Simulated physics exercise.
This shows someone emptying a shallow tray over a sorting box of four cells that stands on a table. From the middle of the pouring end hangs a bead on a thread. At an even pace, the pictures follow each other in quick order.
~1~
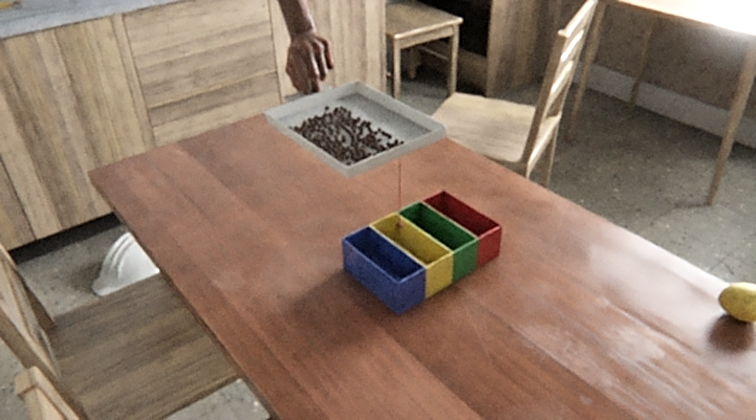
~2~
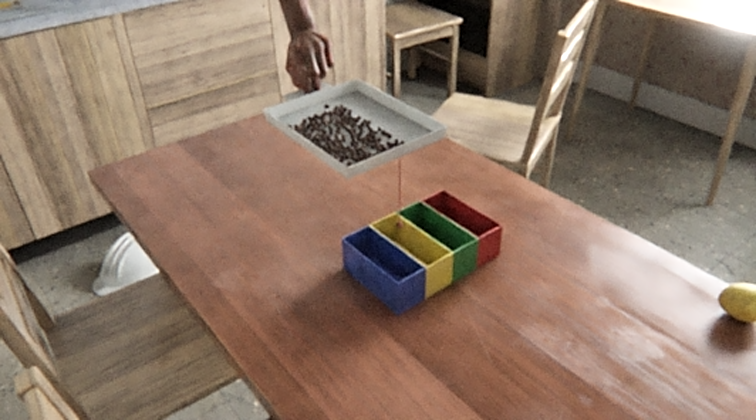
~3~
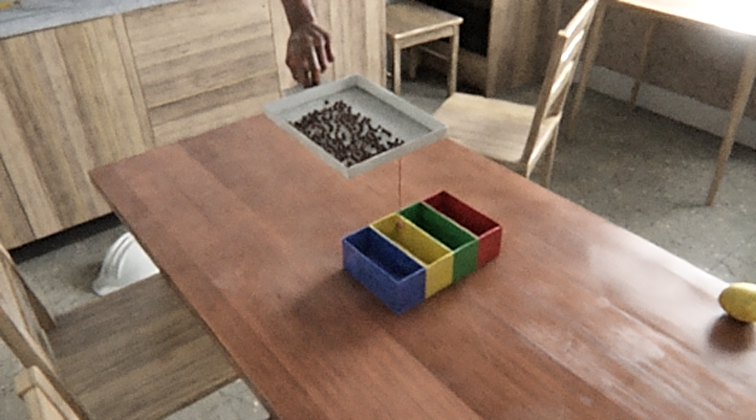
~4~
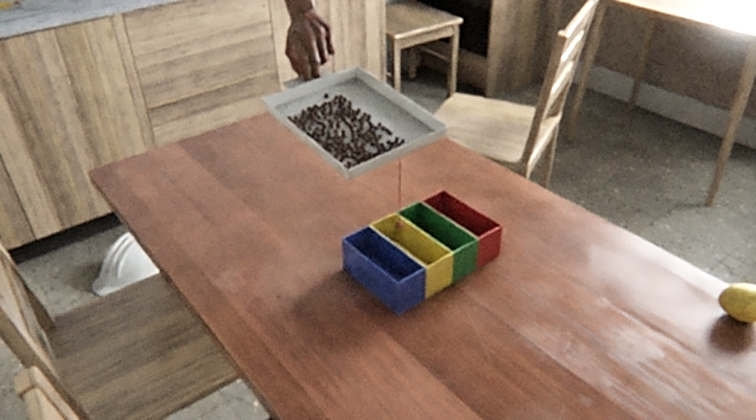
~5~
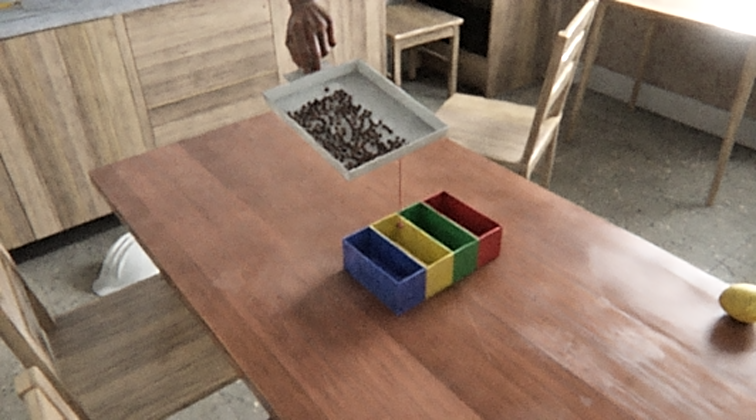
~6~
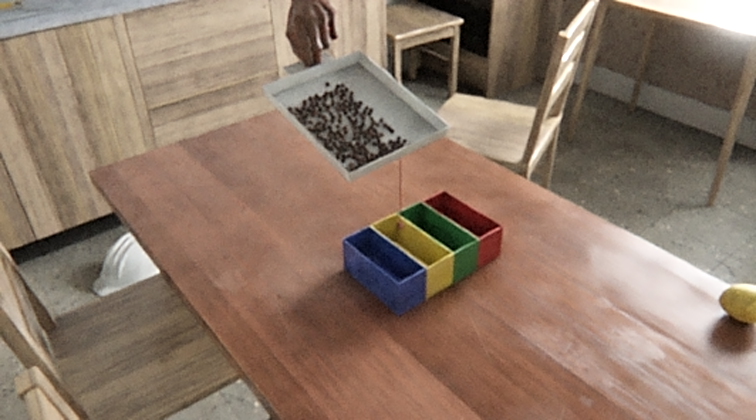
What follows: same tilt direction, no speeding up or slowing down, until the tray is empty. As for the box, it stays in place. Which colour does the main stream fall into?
The blue cell.
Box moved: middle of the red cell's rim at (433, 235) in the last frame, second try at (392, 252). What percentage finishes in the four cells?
About 100 % and 90 %.
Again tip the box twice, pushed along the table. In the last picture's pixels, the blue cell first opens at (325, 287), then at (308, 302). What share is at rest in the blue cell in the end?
First placement: 0 per cent; second placement: 0 per cent.
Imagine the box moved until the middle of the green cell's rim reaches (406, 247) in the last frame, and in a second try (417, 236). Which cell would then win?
Try 1: That yellow cell. Try 2: Blue.
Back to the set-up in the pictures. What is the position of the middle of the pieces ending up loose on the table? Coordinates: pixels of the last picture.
About (361, 317).
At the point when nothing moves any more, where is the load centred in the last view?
It settles centred around (391, 297).
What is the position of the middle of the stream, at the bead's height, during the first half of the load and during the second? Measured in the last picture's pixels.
Near (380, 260) and later near (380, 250).
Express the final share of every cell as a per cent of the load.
Blue cell: 40 %. Yellow cell: 10 %. Green cell: 0 %. Red cell: 0 %.
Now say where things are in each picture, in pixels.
Corners of the pouring end at (348, 166) and (444, 126), level; middle of the load at (343, 137), allspice berries; bead on its thread at (400, 225); blue cell at (412, 288); yellow cell at (439, 273); green cell at (465, 258); red cell at (489, 244), in the first picture.
Corners of the pouring end at (348, 166) and (444, 126), level; middle of the load at (343, 137), in the second picture.
Corners of the pouring end at (348, 167) and (445, 126), tipped barely, lowest at the left corner; middle of the load at (343, 135), in the third picture.
Corners of the pouring end at (348, 168) and (445, 126), tipped a little, lowest at the left corner; middle of the load at (343, 132), in the fourth picture.
Corners of the pouring end at (349, 170) and (446, 126), tipped a little, lowest at the left corner; middle of the load at (344, 129), in the fifth picture.
Corners of the pouring end at (350, 172) and (447, 126), tipped a little, lowest at the left corner; middle of the load at (345, 128); blue cell at (412, 289); yellow cell at (440, 273); green cell at (465, 259); red cell at (490, 245), in the sixth picture.
Soon after the last picture, tray tipped steeply; nearly all on the tray; a stray few falling or outside the box.
A little later, tray tipped past a quarter turn; about a third on the tray; a small part in the blue cell; a stray few in the yellow cell; about half falling or outside the box.
Later still, tray tipped past a quarter turn; about half in the blue cell; a small part in the yellow cell; a stray few in the green cell; about half falling or outside the box.
At rest, tray tipped past a quarter turn; about half in the blue cell; a small part in the yellow cell; a stray few in the green cell; none in the red cell; about half outside the box.
